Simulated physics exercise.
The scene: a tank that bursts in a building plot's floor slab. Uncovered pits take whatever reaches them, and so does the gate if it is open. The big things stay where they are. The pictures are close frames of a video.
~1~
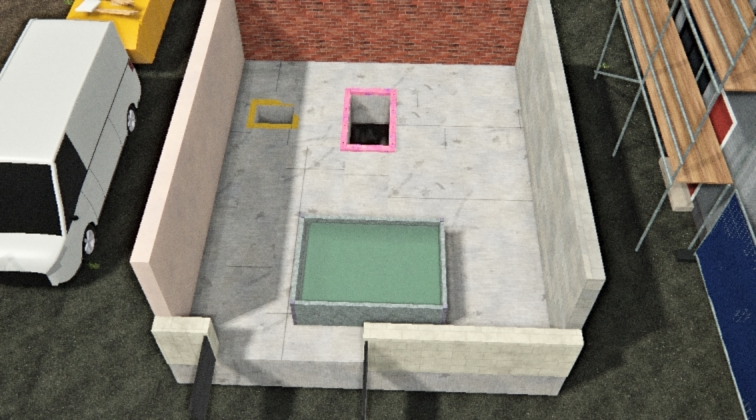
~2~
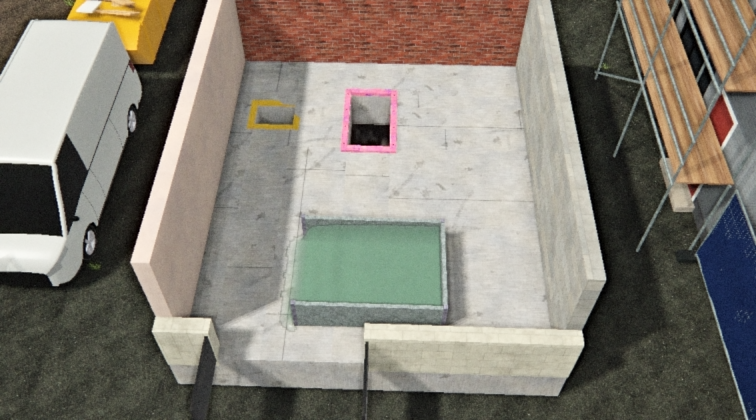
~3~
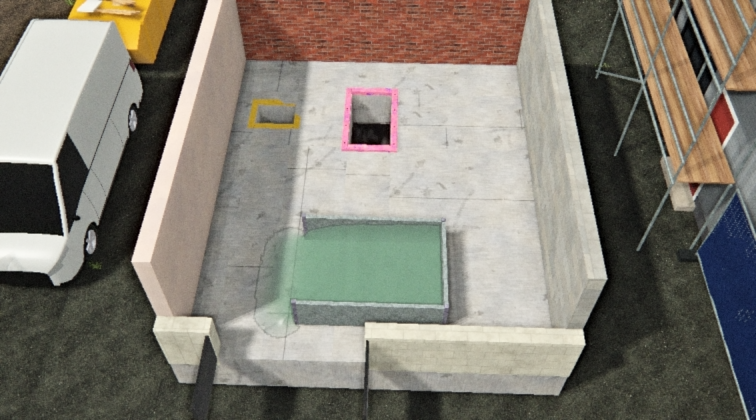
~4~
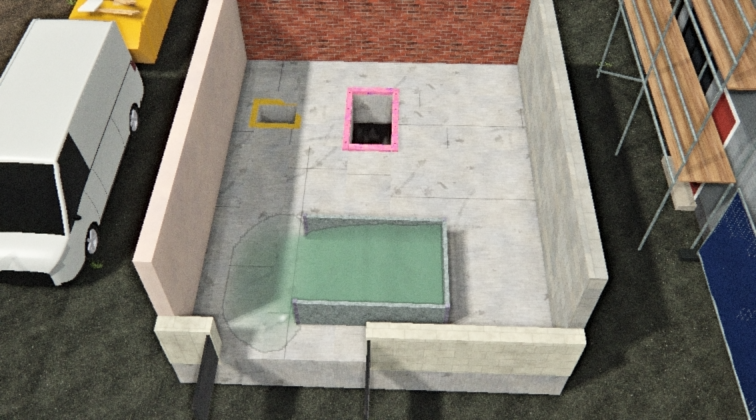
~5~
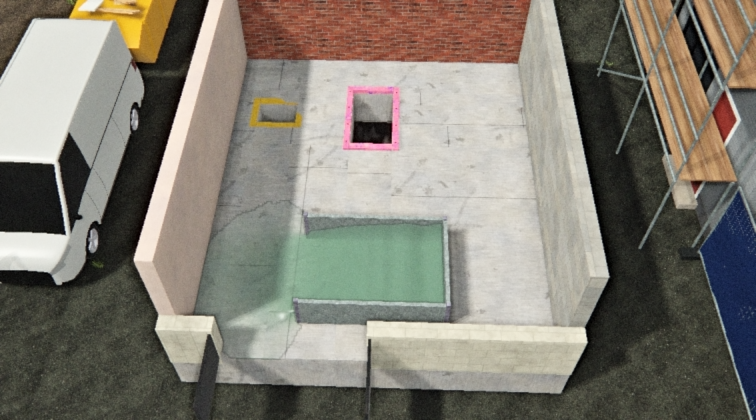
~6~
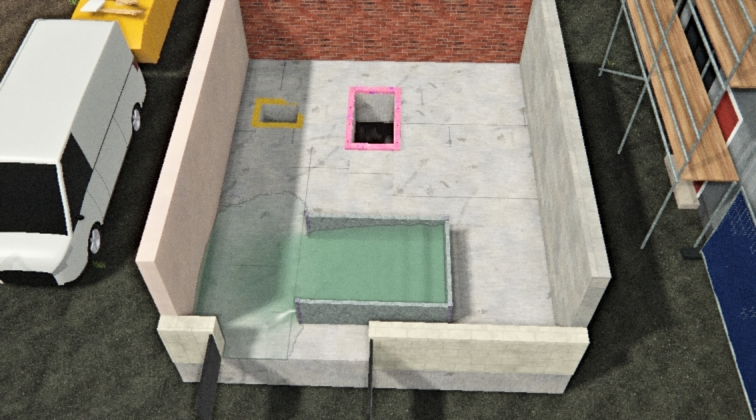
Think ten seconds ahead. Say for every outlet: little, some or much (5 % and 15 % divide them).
The gate takes above 15 %; the pink pit takes not even 5 %; the yellow pit takes above 15 %.
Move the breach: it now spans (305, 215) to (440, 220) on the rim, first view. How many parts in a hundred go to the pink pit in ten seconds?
Roughly, in per cent: Pink 20.
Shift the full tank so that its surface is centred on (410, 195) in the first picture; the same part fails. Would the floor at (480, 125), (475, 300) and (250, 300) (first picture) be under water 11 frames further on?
In that order: Free of water, no water, wet.
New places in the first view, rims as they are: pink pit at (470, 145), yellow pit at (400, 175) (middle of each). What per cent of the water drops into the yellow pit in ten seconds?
In per cent: Yellow 4.
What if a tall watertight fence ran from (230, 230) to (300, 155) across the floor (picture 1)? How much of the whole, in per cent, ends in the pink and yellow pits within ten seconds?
In per cent: Pink 2, yellow 12.
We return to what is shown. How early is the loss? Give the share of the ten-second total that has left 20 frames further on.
Roughly 35 per cent.
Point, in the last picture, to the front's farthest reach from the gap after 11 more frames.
Close to (241, 102).
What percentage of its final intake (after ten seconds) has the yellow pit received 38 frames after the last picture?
Near 60 in a hundred.
A moment on, water covers 15 % of the floor; the gate 1 %, the pink pit 0 %, the yellow pit 0 %.
Next, water covers 20 % of the floor; the gate 5 %, the pink pit 0 %, the yellow pit 0 %.
Then, water covers 35 % of the floor; the gate 15 %, the pink pit 0 %, the yellow pit 6 %.
Later, water covers 50 % of the floor; the gate 28 %, the pink pit 1 %, the yellow pit 14 %.
In the end, water covers 60 % of the floor; the gate 35 %, the pink pit 1 %, the yellow pit 24 %.
